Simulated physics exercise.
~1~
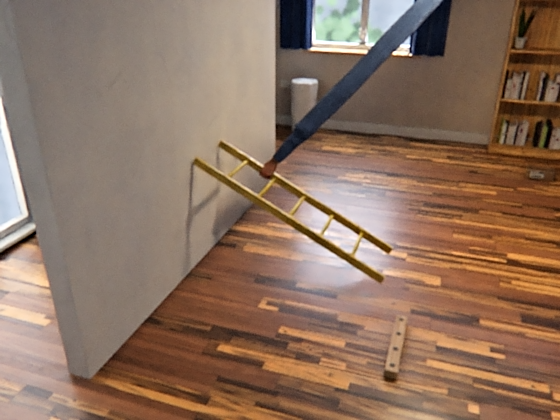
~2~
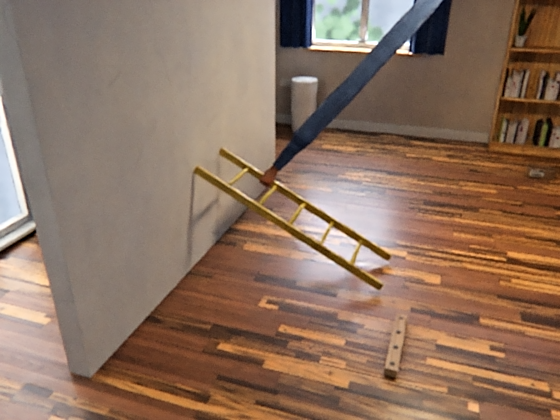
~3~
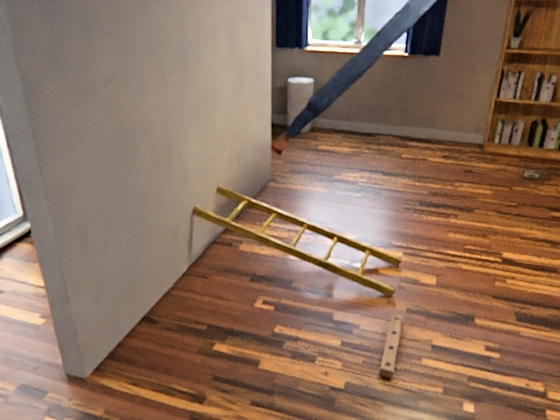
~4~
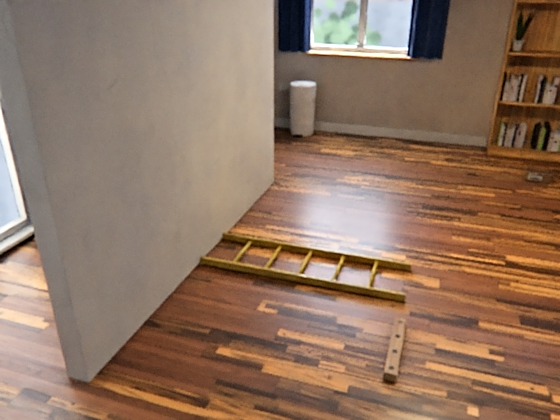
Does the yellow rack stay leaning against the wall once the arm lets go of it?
No, its feet slide outward and it drops down the wall until it lies flat on the floor.
